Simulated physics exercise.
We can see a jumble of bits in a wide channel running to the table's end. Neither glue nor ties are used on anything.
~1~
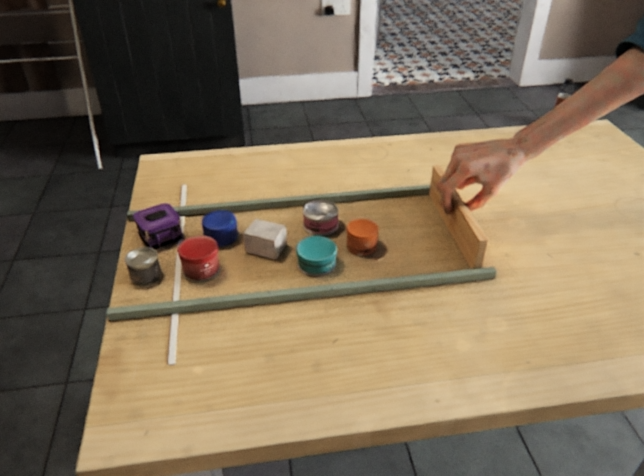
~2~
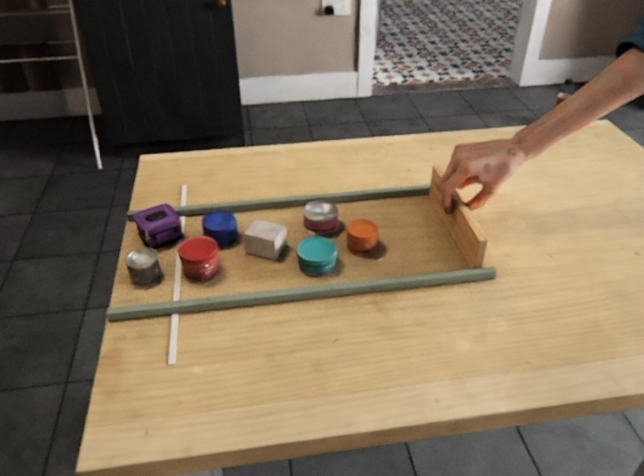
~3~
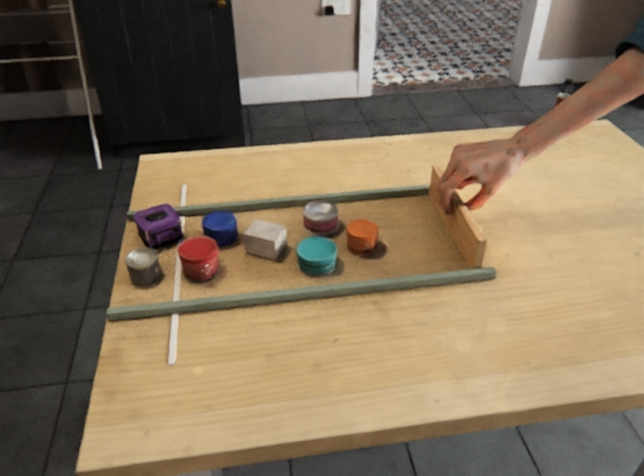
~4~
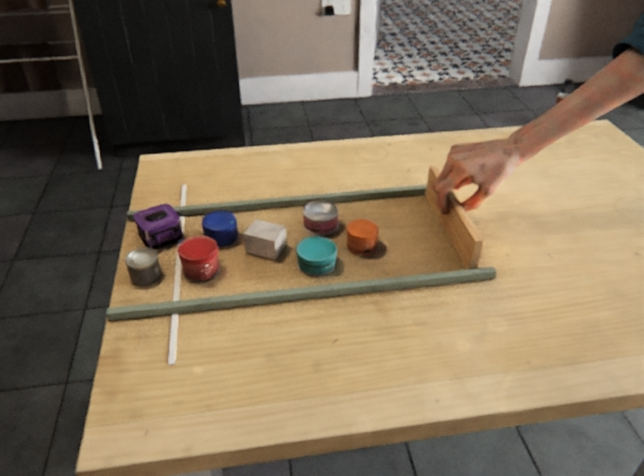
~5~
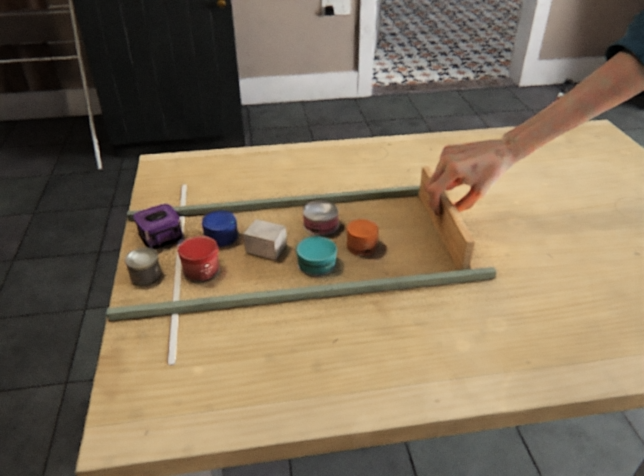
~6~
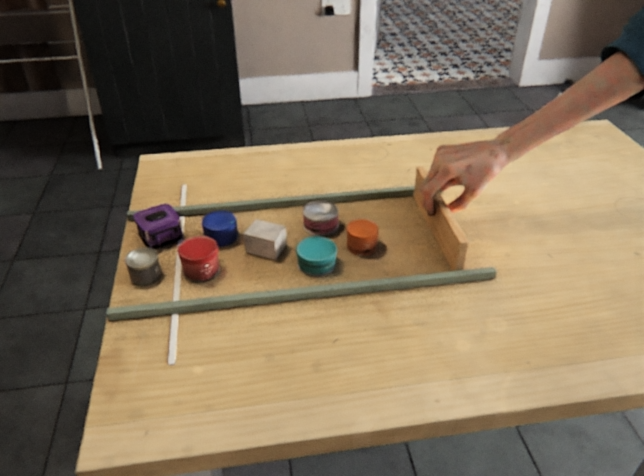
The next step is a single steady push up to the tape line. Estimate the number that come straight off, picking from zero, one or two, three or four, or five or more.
In the end one or two are gone from the table.
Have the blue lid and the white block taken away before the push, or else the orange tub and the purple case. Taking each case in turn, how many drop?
Count: 1 (first case); 1 (second).
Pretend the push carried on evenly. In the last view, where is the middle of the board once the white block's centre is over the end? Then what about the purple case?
When the white block crosses, the middle is near (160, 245); when the purple case crosses, near (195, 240).
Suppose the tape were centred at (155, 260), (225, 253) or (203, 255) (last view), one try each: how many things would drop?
Try by try, 5, 0 and 0.
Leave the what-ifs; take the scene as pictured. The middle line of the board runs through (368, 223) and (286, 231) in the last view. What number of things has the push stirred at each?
First position 1; second position 5.
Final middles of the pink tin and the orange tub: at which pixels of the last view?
They end up close to (161, 233) and (161, 260).
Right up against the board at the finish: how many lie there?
It's 3.
A little later, none off yet; grey pot at rest near (144, 266); purple case at rest near (159, 226); red tin at rest near (200, 259).
When it is over, the number that fall off is one or two; down, purple case and grey pot.
